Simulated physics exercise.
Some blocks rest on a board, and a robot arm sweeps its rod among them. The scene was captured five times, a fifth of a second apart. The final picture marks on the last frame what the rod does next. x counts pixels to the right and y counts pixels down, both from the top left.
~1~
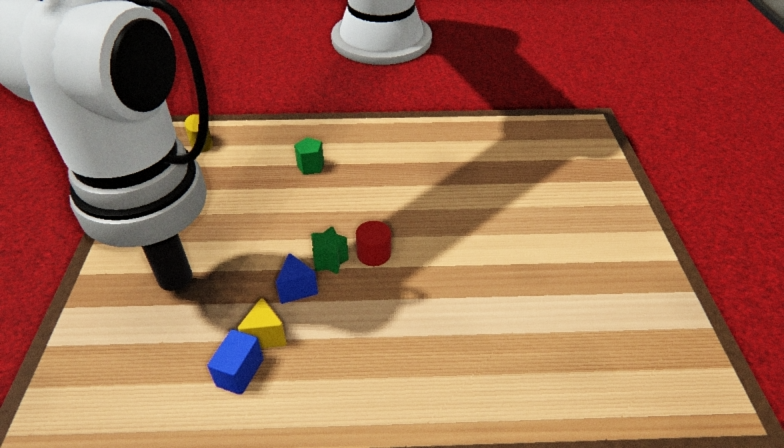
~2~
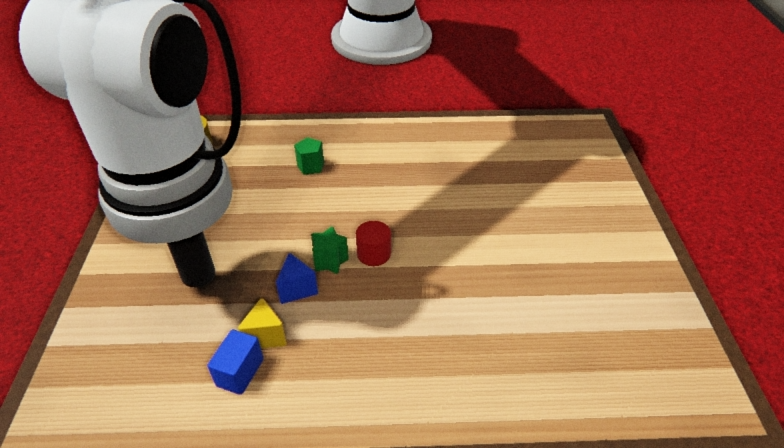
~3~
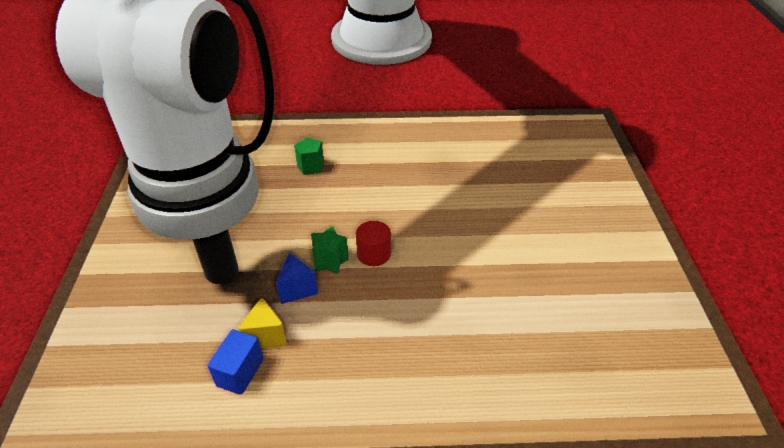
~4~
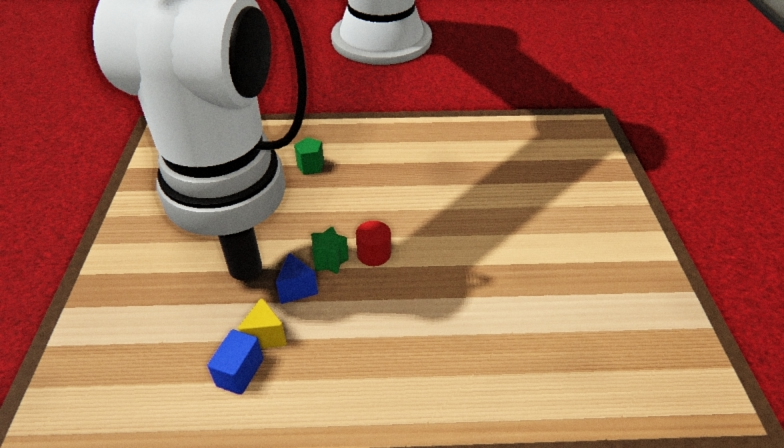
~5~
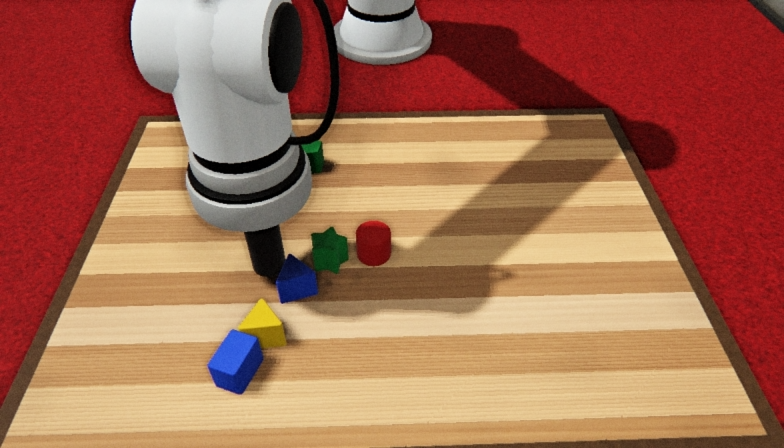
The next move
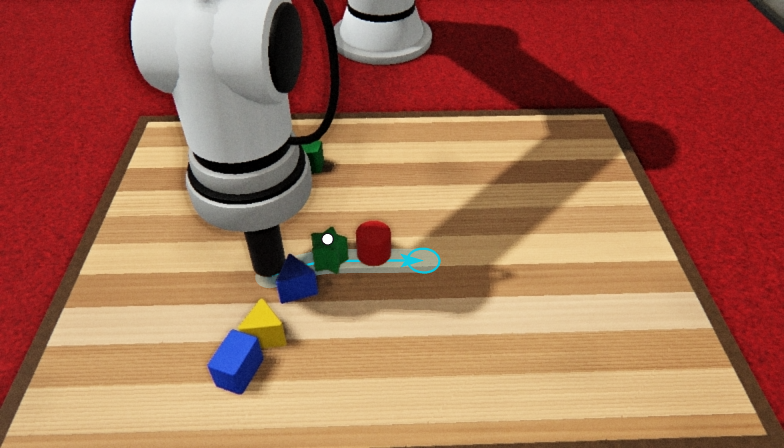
A robot arm sweeps its black rod steadily to the right across a striped wooden board, starting at the left side among scattered colored blocks. It passes above the yellow triangle and ends close beside the blue triangle, while the visible blocks stay where they are.
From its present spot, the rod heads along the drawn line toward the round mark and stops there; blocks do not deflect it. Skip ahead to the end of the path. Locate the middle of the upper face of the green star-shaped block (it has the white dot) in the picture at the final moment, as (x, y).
At pixel (454, 234).
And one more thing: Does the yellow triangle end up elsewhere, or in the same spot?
It keeps its position.
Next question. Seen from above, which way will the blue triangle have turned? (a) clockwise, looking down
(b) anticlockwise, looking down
Option a.
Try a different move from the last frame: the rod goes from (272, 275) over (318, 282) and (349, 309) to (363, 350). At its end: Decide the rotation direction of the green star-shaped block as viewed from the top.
Viewed from overhead, the green star-shaped block winds up turned anticlockwise.
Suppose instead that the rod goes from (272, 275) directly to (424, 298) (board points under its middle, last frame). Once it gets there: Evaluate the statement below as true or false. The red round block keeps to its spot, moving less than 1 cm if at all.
It is true.
The line goes from (272, 275) through (322, 262) and (373, 261) to (424, 260); the dot is on the green star-shaped block.
The first path, step by step. One third of the way, rod (321, 252); blue triangle (305, 266), turned 60° clockwise; green star-shaped block (350, 235); red round block (386, 230).
Two thirds of the way, rod (373, 250); blue triangle (305, 266), turned 60° clockwise; green star-shaped block (401, 234); red round block (434, 223).
At the end, rod (424, 250); yellow triangle unmoved; blue triangle (305, 266), turned 60° clockwise; green star-shaped block (454, 234); red round block (469, 214).
